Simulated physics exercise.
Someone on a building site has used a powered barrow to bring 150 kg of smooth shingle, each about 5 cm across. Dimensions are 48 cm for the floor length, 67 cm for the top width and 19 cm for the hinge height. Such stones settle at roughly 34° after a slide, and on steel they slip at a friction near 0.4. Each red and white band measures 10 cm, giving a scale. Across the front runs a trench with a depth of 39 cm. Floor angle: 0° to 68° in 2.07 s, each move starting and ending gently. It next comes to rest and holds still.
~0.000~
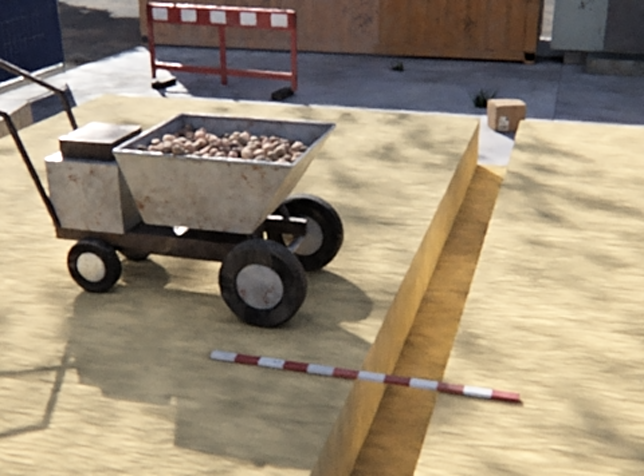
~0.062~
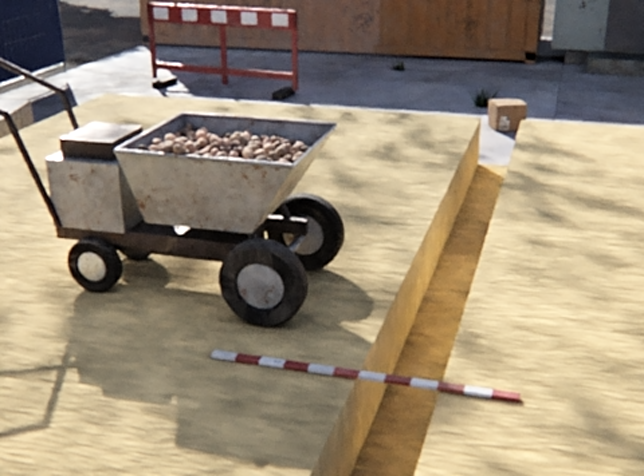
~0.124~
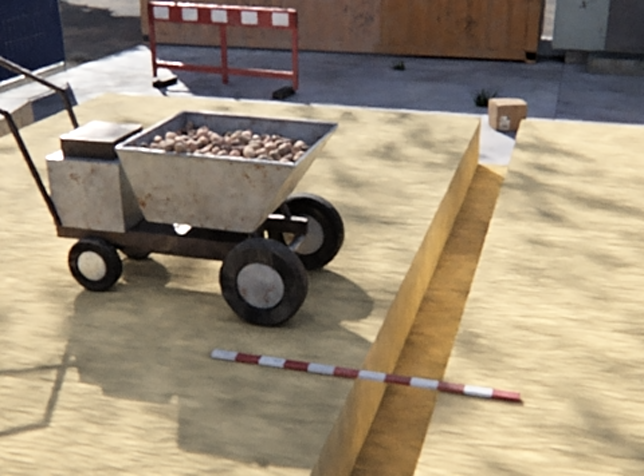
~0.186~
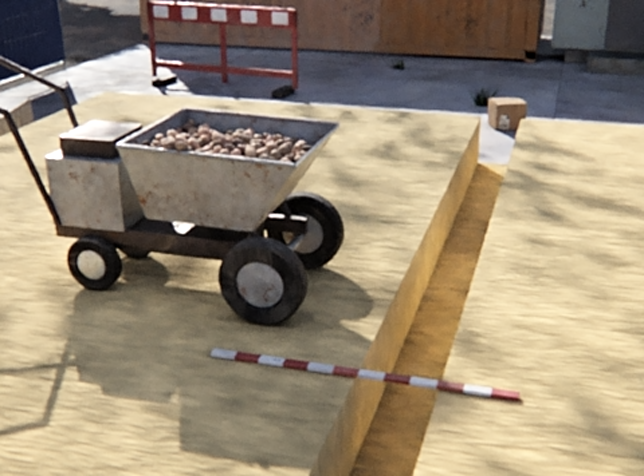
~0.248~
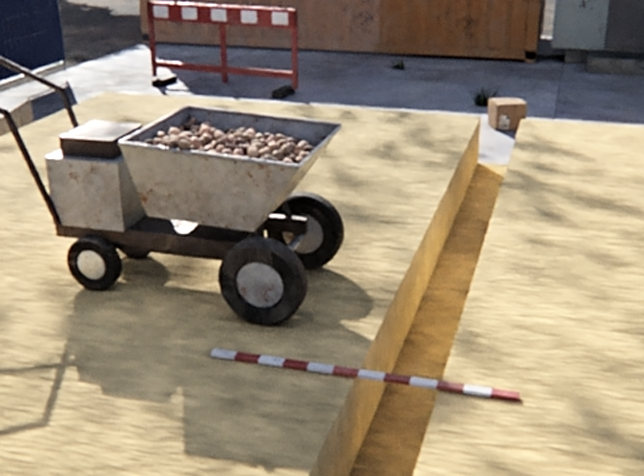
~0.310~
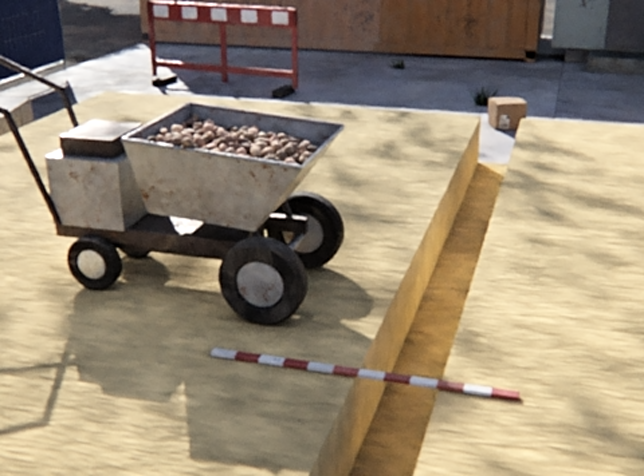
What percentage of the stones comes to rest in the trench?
About 83 per cent.
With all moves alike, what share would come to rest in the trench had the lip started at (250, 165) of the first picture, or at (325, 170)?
Near 95 and near 55 percent.
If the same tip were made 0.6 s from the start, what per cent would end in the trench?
Expected share: Around 55%.
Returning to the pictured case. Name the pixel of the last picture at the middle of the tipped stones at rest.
Middle at around (434, 363), I'd say.
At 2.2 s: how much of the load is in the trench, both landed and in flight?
At that moment: Approx. 35 %.
After 1.5 s the floor is at 57°; 99 % in the tray, 1 % in the trench; the foremost stones are at (409, 248).
After 2.2 s the floor is at 68°; 53 % in the tray, 34 % in the trench, 13 % past the trench; the foremost stones are at (562, 332).
After 2.5 s the floor is at 68°; 33 % in the tray, 50 % in the trench, 17 % past the trench; the foremost stones are at (616, 316).
After 4.5 s the floor is at 68°; 0 % in the tray, 83 % in the trench, 17 % past the trench; the foremost stones are at (628, 318).
